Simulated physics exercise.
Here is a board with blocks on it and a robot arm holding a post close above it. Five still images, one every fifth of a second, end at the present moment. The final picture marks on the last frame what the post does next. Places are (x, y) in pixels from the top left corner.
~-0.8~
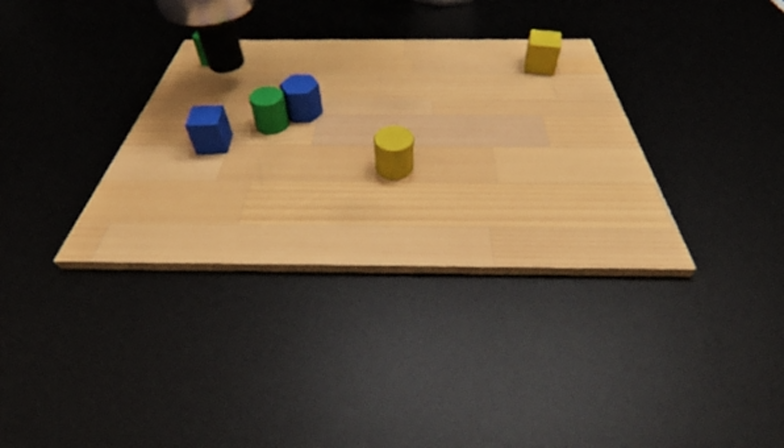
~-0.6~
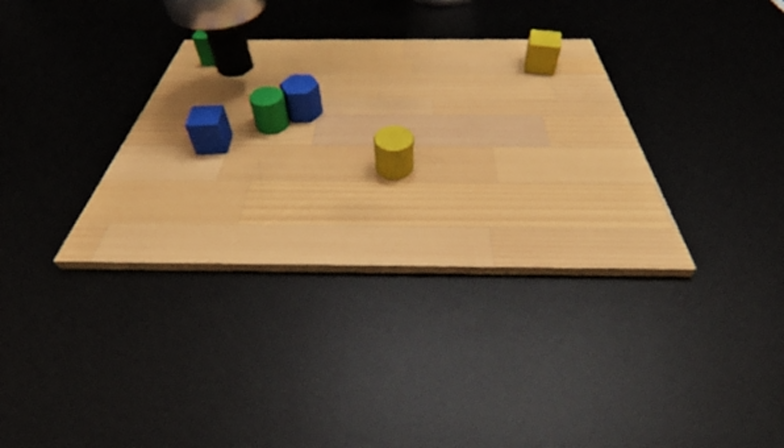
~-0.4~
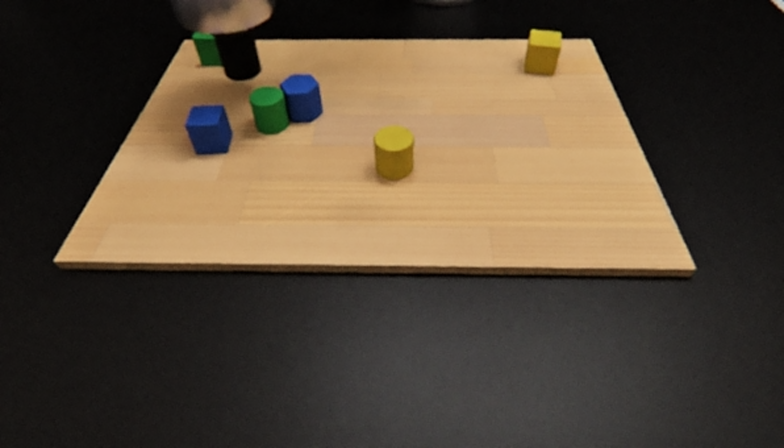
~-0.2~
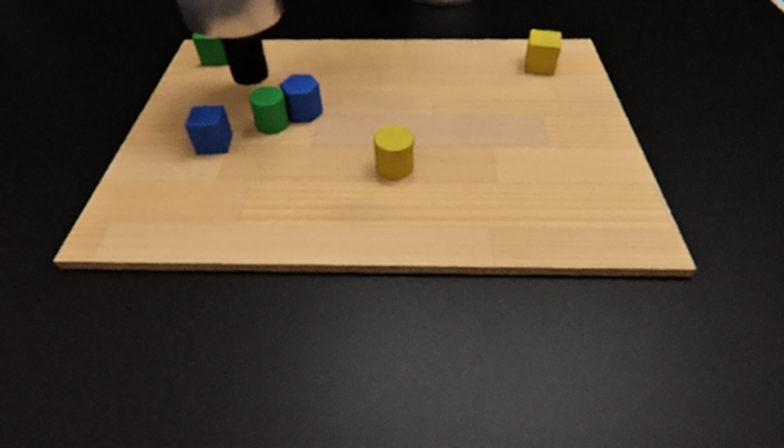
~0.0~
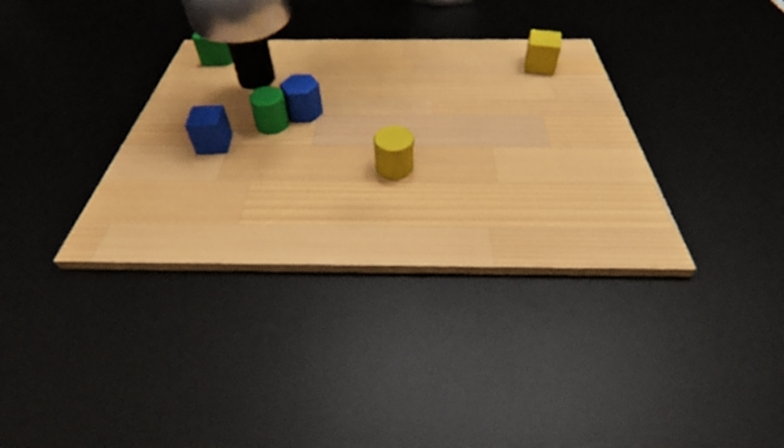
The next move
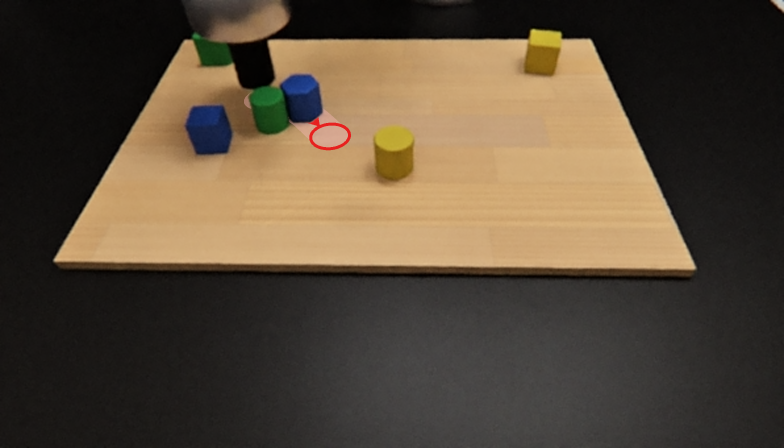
On a wooden board scattered with blue, green and yellow blocks, a robot arm's dark post moved slightly right and toward the viewer, nearing the green round block, while the blocks all stayed still.
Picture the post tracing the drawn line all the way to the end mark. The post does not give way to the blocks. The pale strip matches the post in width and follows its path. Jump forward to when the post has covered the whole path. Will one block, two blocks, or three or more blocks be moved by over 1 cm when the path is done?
I reckon the push displaces two of the blocks by more than 1 cm.
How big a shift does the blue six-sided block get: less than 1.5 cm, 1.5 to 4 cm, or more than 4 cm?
Over 4 cm.
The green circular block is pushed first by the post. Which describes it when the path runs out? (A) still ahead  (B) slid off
B (slid off)
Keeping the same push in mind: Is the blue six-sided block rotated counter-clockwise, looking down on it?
Yes, I think so.
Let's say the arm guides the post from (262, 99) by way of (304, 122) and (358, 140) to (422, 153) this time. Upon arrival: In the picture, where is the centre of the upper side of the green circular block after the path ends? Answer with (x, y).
I think it will end close to (279, 114).
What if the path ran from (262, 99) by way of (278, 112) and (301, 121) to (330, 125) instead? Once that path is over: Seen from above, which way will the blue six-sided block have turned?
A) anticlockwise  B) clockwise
My answer is option A.
Path on the board, from (262, 99) over (289, 107) and (312, 119) to (330, 136).
The first path, step by step. One third of the way, post (285, 88); green circular block (271, 100); blue six-sided block (315, 87).
Two thirds of the way, post (309, 100); green circular block (278, 107); blue six-sided block (343, 96), turned 20° anticlockwise.
At the end, post (327, 116); blue square block in place; green circular block (278, 108); blue six-sided block (367, 105), turned 55° anticlockwise.
